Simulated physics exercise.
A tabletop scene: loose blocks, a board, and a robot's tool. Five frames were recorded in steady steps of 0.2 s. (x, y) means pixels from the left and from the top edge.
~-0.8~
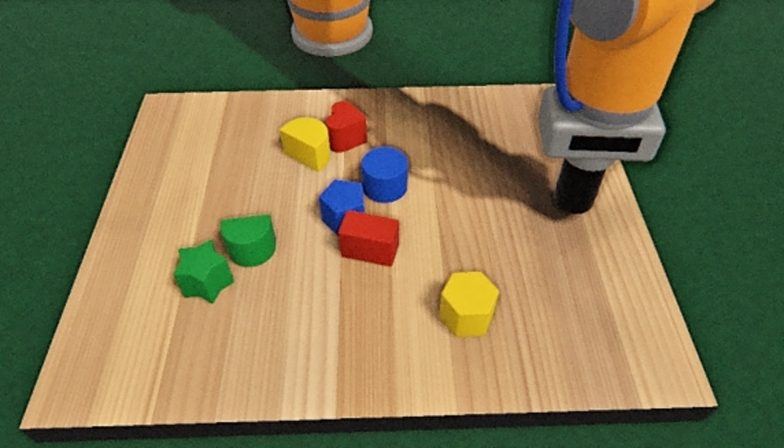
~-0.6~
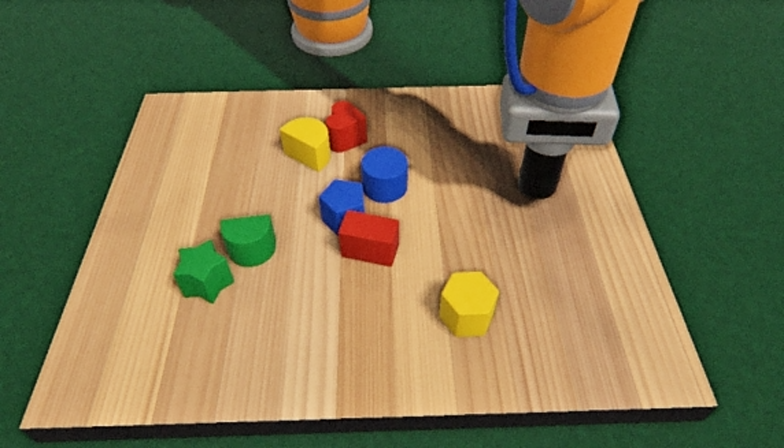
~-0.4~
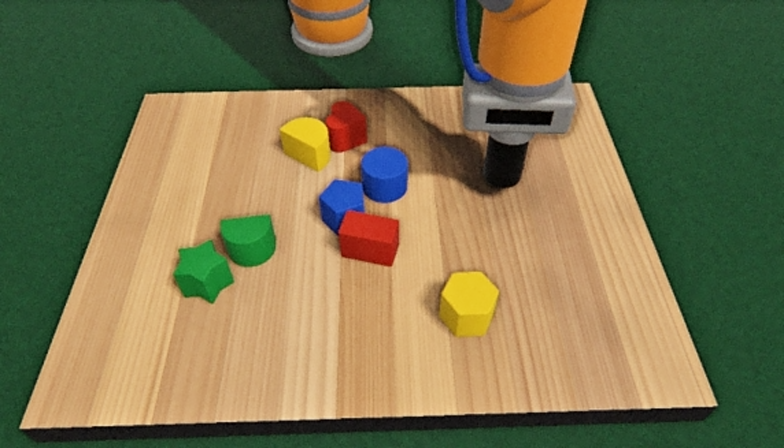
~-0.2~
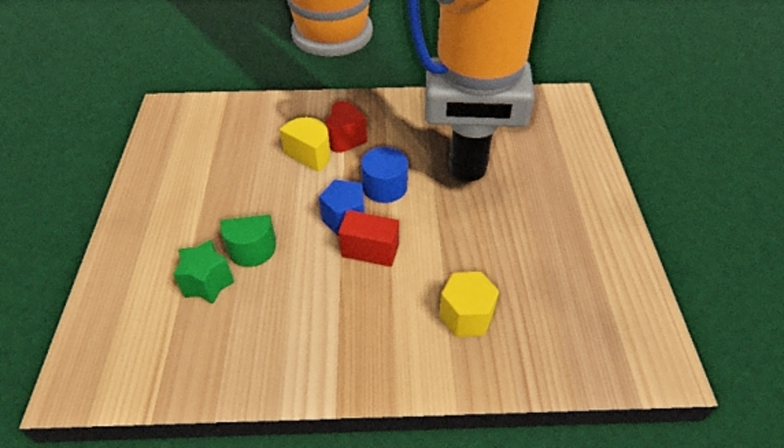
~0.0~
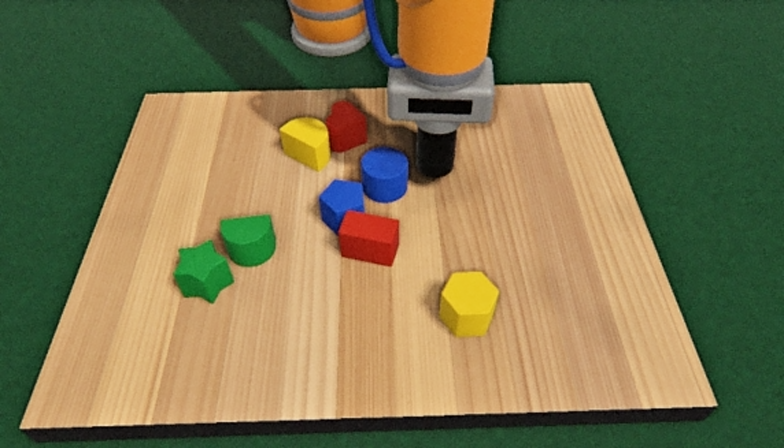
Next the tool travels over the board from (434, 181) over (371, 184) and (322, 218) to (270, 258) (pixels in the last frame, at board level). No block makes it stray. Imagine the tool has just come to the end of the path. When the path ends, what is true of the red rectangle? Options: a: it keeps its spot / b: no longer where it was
The correct letter is a.
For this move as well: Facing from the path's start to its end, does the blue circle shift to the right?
My answer is yes.
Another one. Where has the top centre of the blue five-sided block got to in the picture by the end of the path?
At pixel (302, 251).
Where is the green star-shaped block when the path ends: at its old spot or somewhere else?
It travels a centimetre or more.
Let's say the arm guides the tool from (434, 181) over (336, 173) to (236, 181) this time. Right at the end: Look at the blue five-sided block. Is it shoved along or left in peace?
It is shifted.
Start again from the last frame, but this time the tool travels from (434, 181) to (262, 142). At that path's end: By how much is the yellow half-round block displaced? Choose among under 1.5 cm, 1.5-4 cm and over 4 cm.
Distance: Above 4 cm.
What follows on the original path. One third of the way, tool at (370, 170); blue five-sided block at (330, 202), turned 25° anticlockwise; blue circle at (329, 170).
Two thirds of the way, tool at (319, 203); blue five-sided block at (315, 226), turned 65° anticlockwise; blue circle at (276, 185).
At the end, tool at (267, 244); green star-shaped block at (186, 264), turned 20° anticlockwise; green half-round block at (216, 237), turned 15° clockwise; blue five-sided block at (302, 251), turned 140° anticlockwise; red rectangle unmoved; blue circle at (263, 190).
